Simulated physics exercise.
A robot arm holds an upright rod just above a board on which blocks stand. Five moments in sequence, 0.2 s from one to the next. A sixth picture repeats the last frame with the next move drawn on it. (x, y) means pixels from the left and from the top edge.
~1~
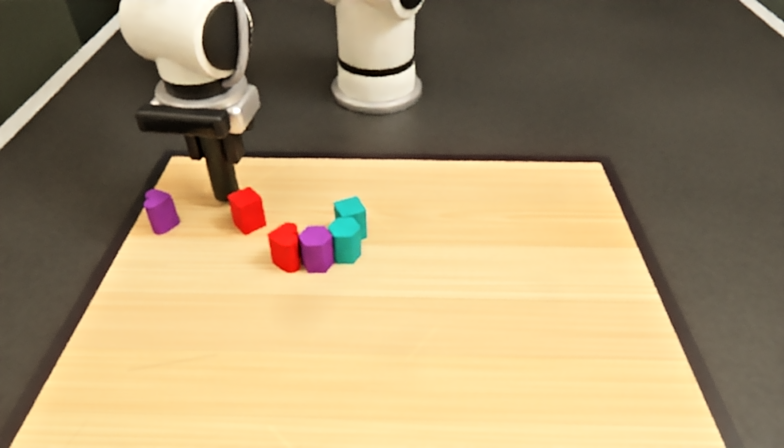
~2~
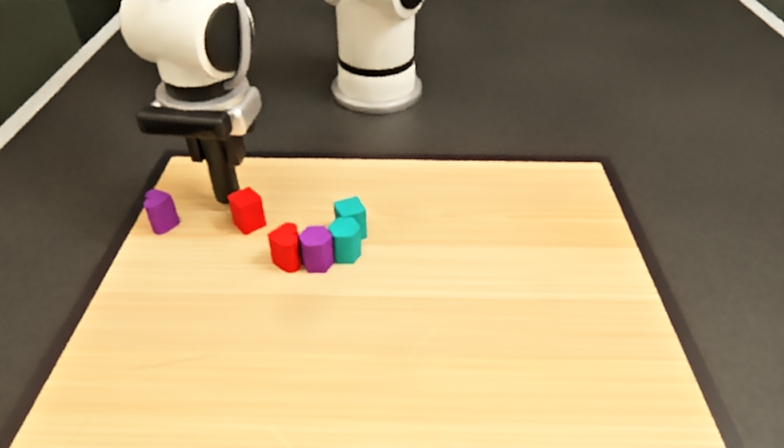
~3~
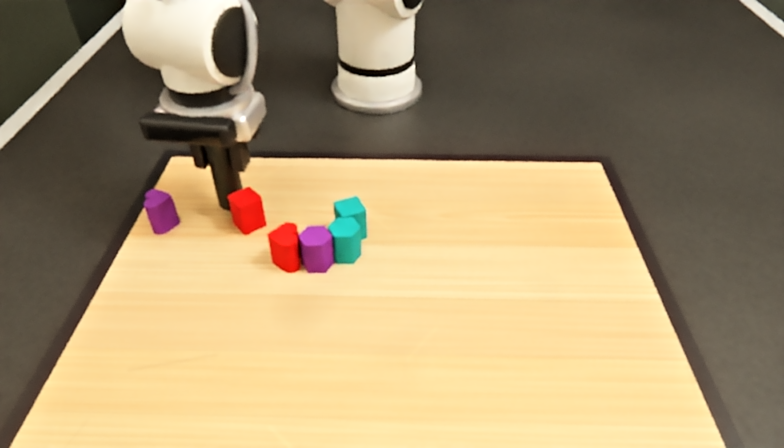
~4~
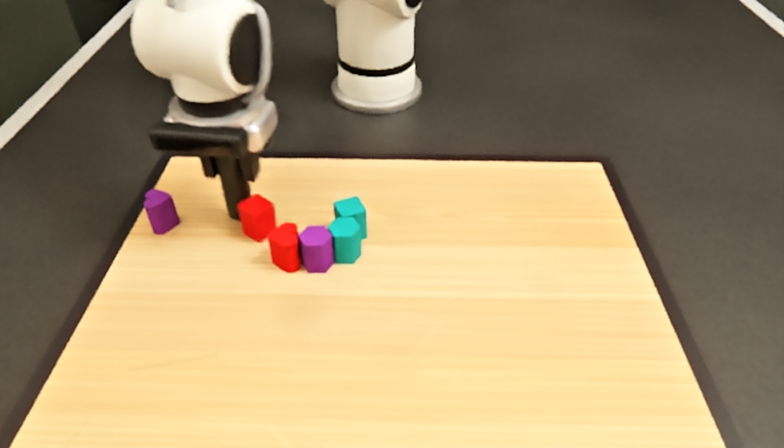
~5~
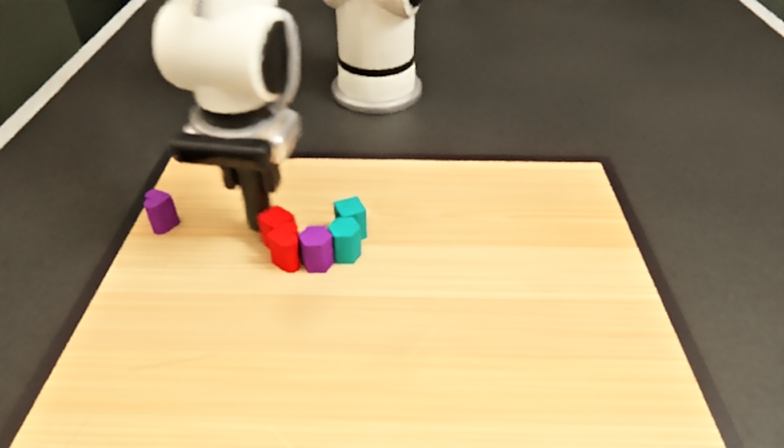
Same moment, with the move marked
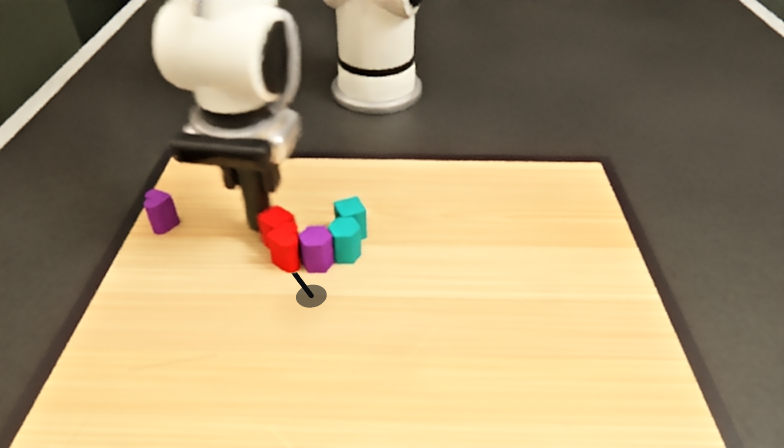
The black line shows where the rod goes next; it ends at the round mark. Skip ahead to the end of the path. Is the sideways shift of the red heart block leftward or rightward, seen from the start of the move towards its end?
To the right.
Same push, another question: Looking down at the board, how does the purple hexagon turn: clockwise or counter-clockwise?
From the top, the block rotates counterclockwise.
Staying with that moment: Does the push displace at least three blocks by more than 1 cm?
Final answer: Yes.
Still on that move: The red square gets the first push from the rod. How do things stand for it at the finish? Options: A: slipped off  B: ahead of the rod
Choice B: Ahead of the rod.
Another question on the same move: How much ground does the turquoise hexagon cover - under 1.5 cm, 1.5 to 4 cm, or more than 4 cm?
Short of 1.5 cm.
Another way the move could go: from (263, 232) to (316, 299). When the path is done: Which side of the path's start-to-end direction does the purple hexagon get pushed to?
Side: Left.
Path on the board, in a line from (263, 232) to (311, 296).
On the path given first. One third of the way, rod at (277, 245); red square at (292, 238); red heart block at (296, 258); purple hexagon at (324, 244), turned 50° anticlockwise.
Two thirds of the way, rod at (294, 266); red square at (313, 257); red heart block at (311, 281), turned 60° clockwise; purple hexagon at (348, 253), turned 90° anticlockwise.
At the end, rod at (310, 288); red square at (337, 273), turned 25° anticlockwise; red heart block at (313, 292), turned 70° clockwise; purple hexagon at (363, 254), turned 130° anticlockwise; turquoise hexagon in place.
